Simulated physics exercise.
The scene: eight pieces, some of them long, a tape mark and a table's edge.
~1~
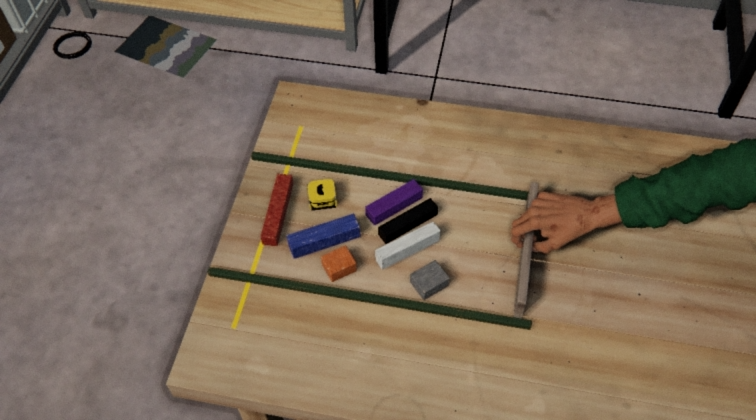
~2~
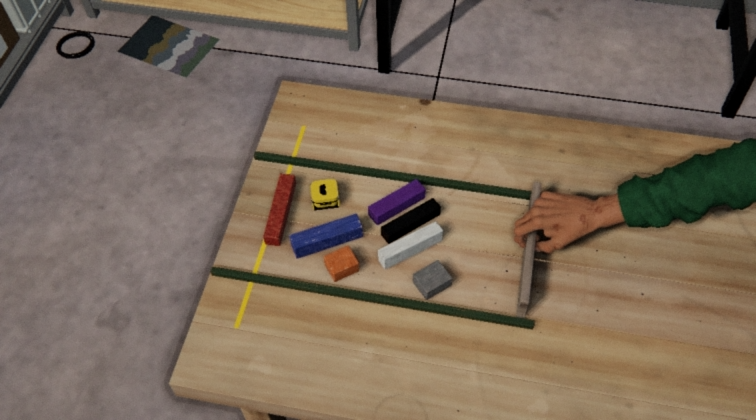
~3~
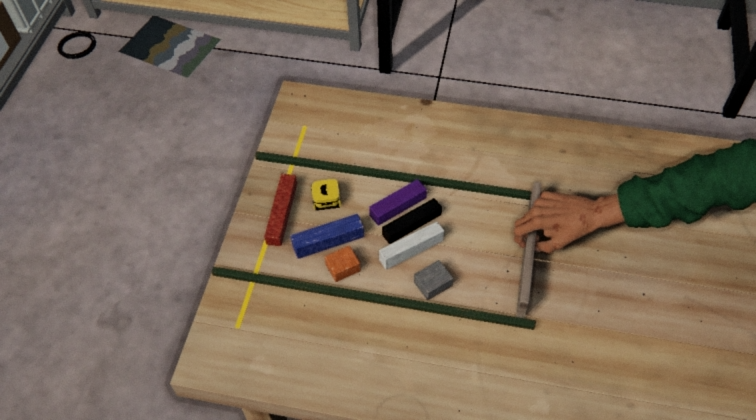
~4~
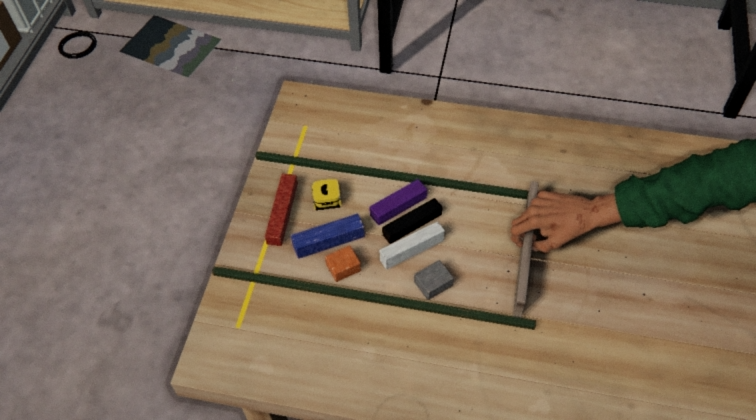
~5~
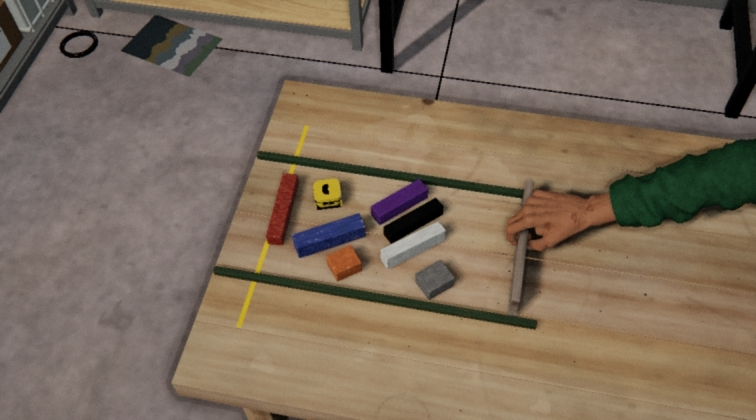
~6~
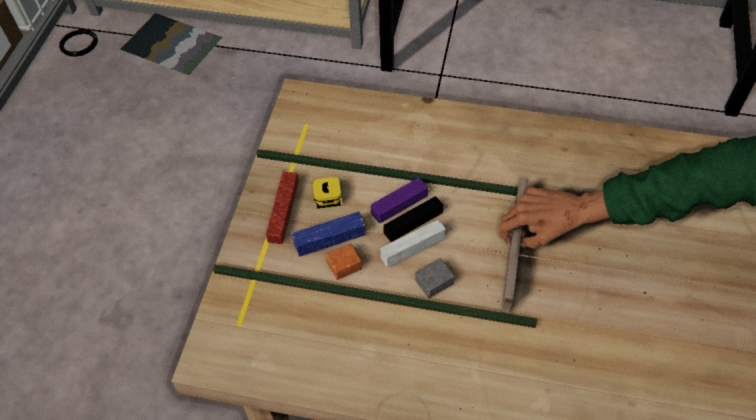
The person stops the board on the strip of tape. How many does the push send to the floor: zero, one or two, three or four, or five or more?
In the end the number that fall off is three or four.
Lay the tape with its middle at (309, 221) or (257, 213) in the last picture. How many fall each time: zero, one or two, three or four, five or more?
In that order: No fall at all; five or over.
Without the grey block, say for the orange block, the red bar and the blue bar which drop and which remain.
The orange block is kept; the red bar is lost; the blue bar goes over.
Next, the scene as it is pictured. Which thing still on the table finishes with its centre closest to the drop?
The yellow case ends nearest.
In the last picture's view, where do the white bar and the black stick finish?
The white bar stops around (251, 221); the black stick around (258, 198).
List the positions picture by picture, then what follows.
The first frame shows red bar (277, 209); yellow case (322, 195); blue bar (324, 236); board (527, 249); tape (270, 218).
The second frame shows yellow case (325, 195); black stick (411, 221).
The third frame shows blue bar (328, 236); orange block (343, 264).
The fourth frame shows red bar (282, 209); board (526, 248).
The fifth frame shows yellow case (328, 195); grey block (435, 280).
The sixth frame shows red bar (283, 207); yellow case (327, 193); blue bar (329, 234); board (515, 244); tape (276, 216).
Early on, none off yet; red bar at rest near (283, 207); yellow case at rest near (327, 193); blue bar at rest near (329, 234).
A while later, none off yet; red bar at rest near (283, 207); yellow case travelled a little near (320, 189); blue bar travelled a little near (310, 230).
Further along, none off yet; red bar travelled a little near (247, 193); yellow case travelled well along near (282, 170); blue bar travelled about its own width near (250, 222).
Finally, the number that fall off is three or four; lost, orange block, blue bar and red bar.
